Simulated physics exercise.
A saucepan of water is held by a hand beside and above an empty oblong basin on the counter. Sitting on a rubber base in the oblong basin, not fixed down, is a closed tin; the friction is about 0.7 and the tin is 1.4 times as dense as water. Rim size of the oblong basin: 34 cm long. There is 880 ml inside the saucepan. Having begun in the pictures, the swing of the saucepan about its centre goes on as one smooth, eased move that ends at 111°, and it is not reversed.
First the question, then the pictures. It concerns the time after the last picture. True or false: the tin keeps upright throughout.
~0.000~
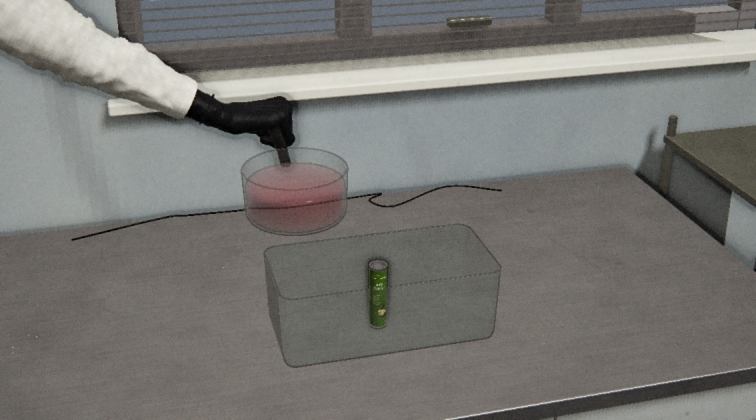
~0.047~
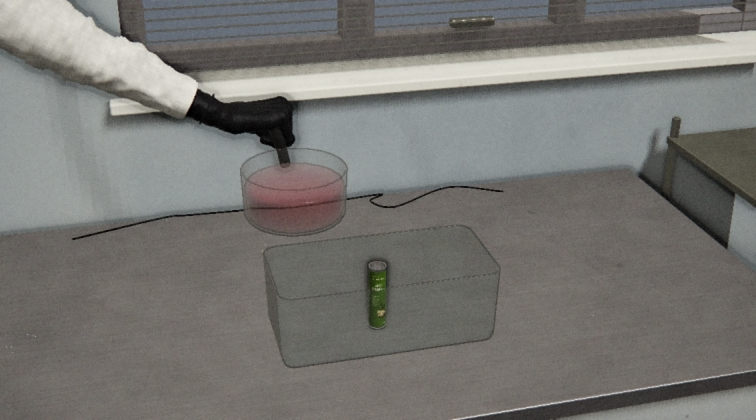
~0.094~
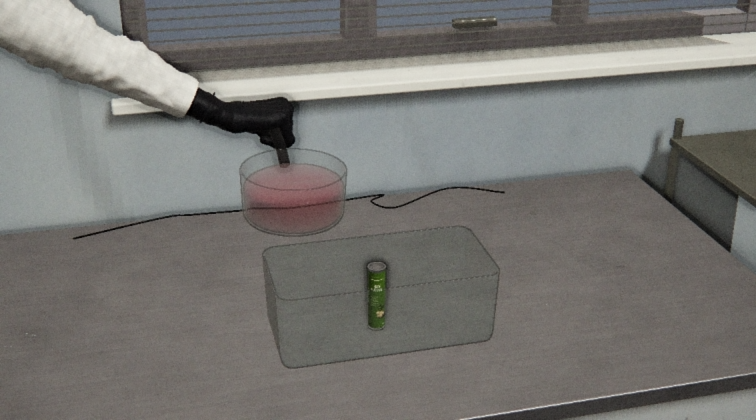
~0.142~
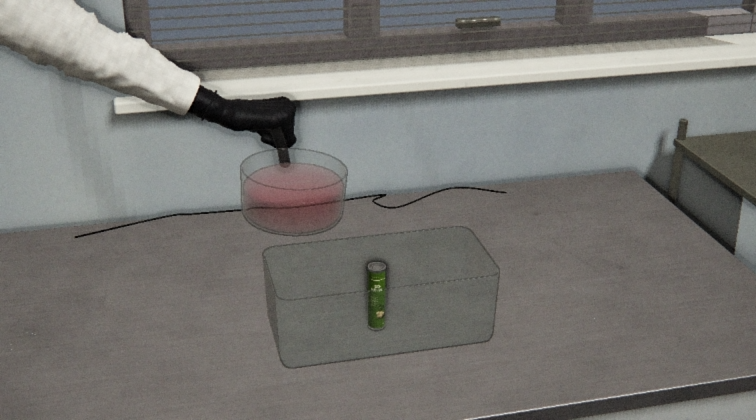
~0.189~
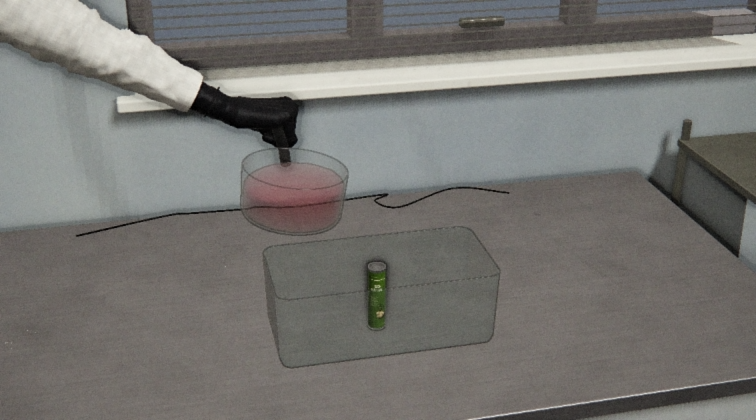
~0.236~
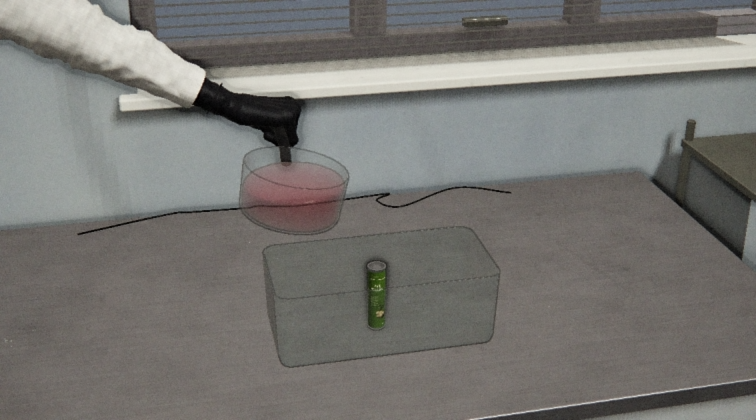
True.
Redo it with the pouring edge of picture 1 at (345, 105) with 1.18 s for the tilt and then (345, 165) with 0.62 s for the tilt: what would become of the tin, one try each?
First it keeps standing; then it topples.
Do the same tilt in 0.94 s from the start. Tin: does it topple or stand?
Outcome - the tin stays erect.
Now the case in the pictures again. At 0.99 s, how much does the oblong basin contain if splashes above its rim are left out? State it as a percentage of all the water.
Some 84 per cent.
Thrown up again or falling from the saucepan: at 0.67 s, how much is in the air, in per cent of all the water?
Estimate: Some 30 % of the total.
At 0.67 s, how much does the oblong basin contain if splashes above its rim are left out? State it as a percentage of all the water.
I reckon close to 12 percent of it.
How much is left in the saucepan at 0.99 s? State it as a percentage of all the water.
9 %.
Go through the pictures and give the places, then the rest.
In the first picture, it leans 0°; its right rim is at (346, 164); the water meets the walls at (244, 185) and (343, 175); the oblong basin's rim runs from (272, 274) to (485, 247); the tin's top is at (378, 268).
In the second picture, it leans 0°; its right rim is at (345, 165); the water meets the walls at (244, 185) and (343, 176).
In the third picture, it leans 2°; its right rim is at (345, 166); the water meets the walls at (243, 186) and (342, 177).
In the fourth picture, it leans 4°; its right rim is at (346, 168); the water meets the walls at (243, 185) and (342, 177).
In the fifth picture, it leans 7°; its right rim is at (346, 170); the water meets the walls at (244, 184) and (343, 177).
In the sixth picture, it leans 11°; its right rim is at (347, 173); the water meets the walls at (242, 182) and (343, 177).
After 0.67 s the tilt is 67° and 58 per cent is still to pour; the tin stands where it began.
After 0.99 s the tilt is 104° and 9 per cent is still to pour; the tin stands where it began.
After 1.32 s the tilt is 111° and 0 per cent is still to pour; the tin stands where it began.
After 1.68 s the tilt is 111° and 0 per cent is still to pour; the tin stands where it began.
In the end the tin stands where it began.
